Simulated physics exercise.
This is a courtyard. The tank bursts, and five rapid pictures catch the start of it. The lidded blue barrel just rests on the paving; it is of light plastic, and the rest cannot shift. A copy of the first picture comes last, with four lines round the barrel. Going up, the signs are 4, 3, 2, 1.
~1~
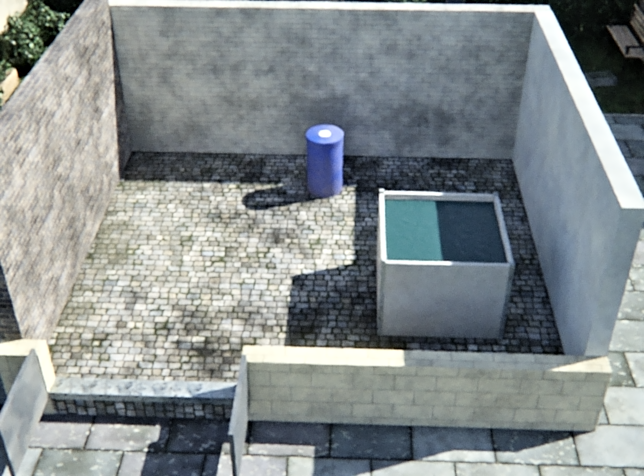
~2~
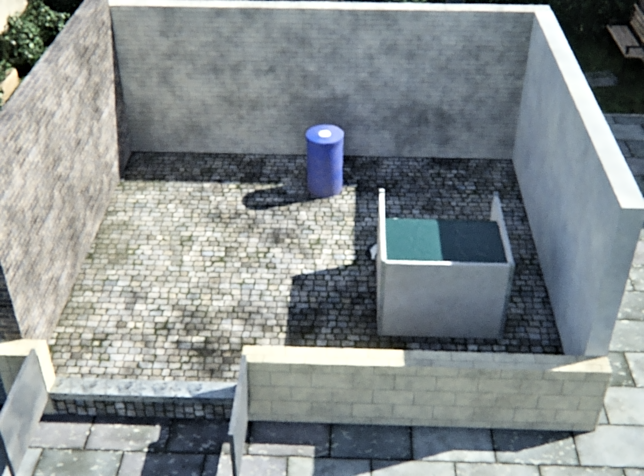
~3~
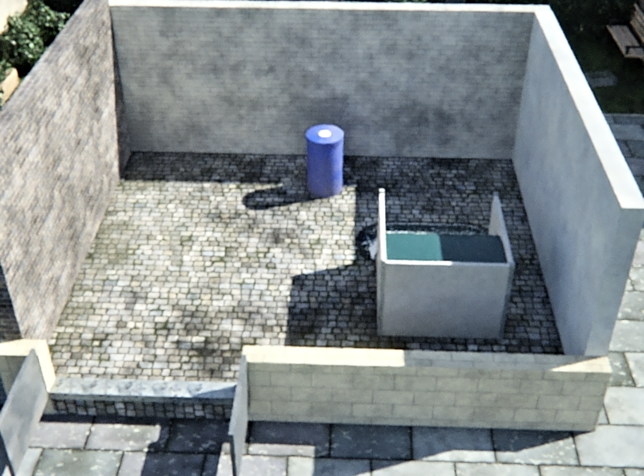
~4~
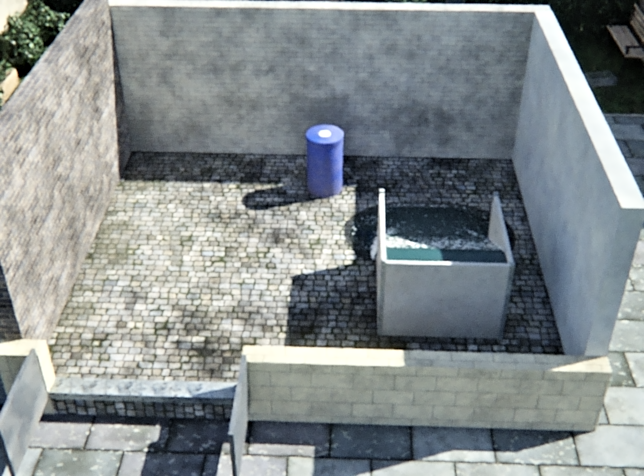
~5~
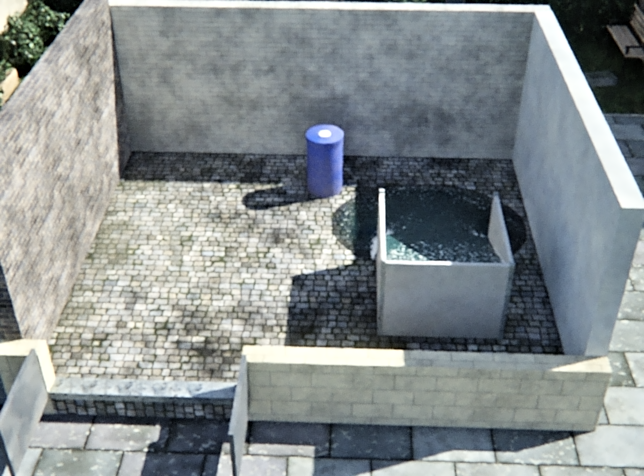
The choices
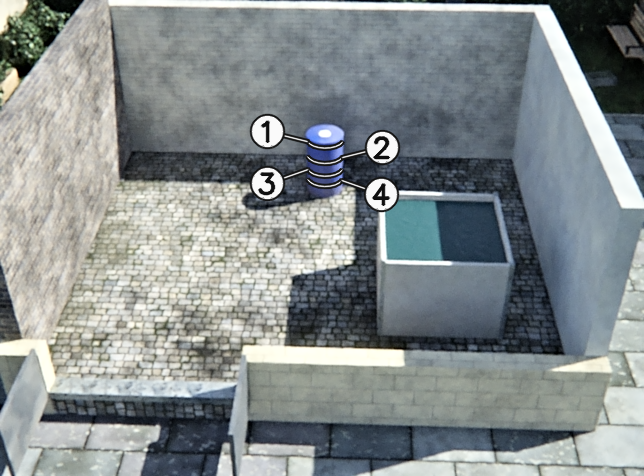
We see a walled courtyard with a blue barrel and a full square tank; the tank's far side opens, the water level inside drops, and water spreads across the cobbles behind and beside it while the barrel stays still.
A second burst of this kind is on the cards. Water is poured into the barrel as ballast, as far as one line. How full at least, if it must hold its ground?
Level 3.
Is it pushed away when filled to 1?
No, not at all.
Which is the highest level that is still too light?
Here it is level 4.
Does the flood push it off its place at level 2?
No, not at all.
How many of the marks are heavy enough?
Three of the four.
On the marked copy, 1 at (324, 148); 2 at (324, 163); 3 at (324, 176); 4 at (324, 186); from the bottom up 4, 3, 2, 1.
With 1, it does not move.
With 2, it does not move.
With 3, it does not move.
With 4, it is pushed about twice its own width away.
